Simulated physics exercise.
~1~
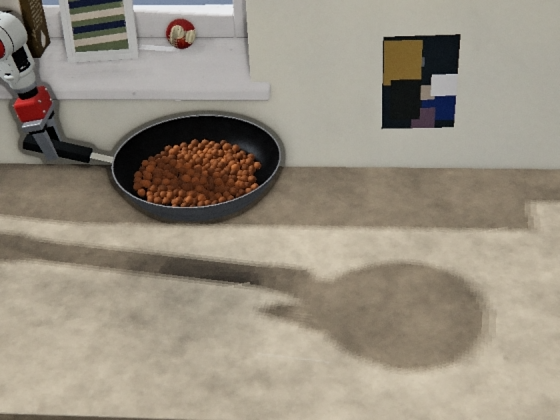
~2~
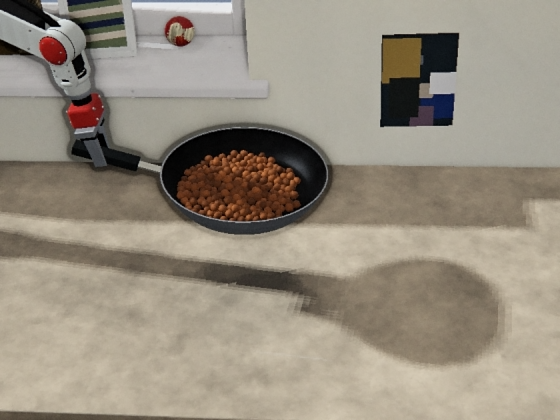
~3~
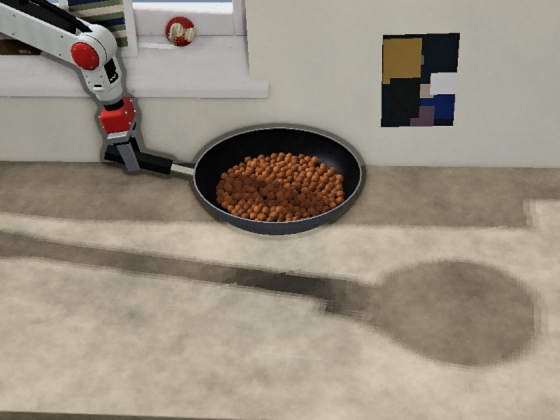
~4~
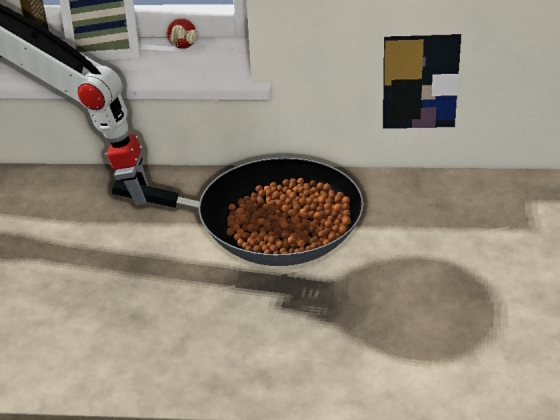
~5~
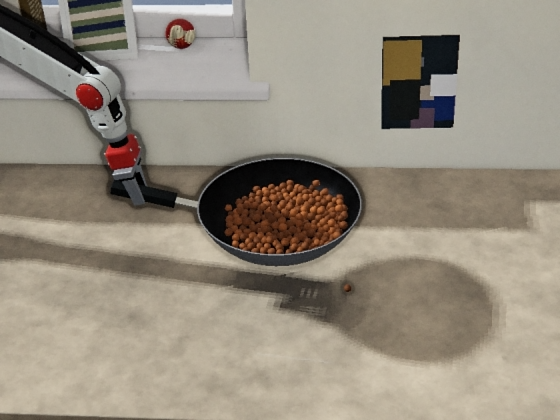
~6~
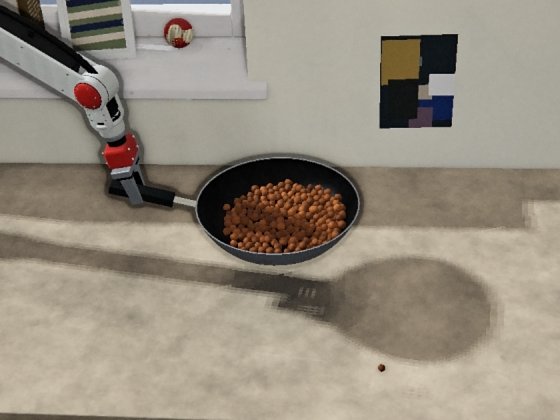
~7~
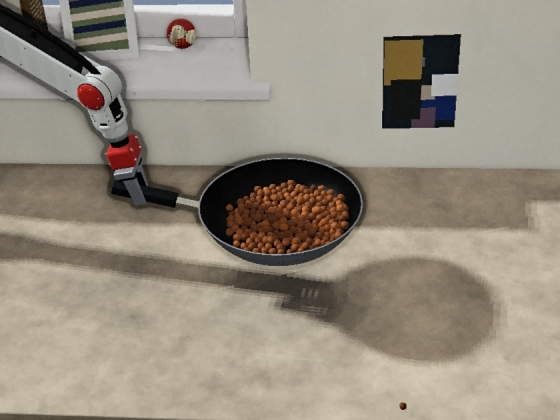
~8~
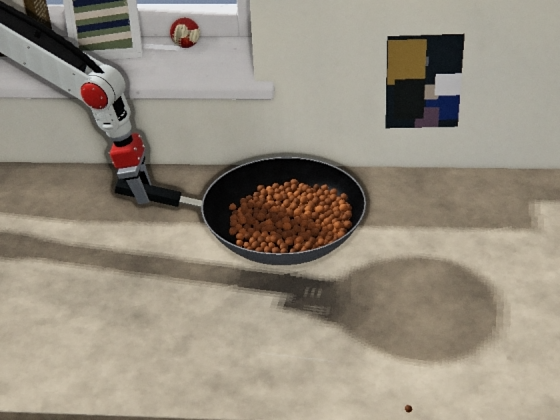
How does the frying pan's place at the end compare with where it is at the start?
At the end the frying pan is farther to the right and somewhat lower in the view, a little nearer the viewer than at the start.
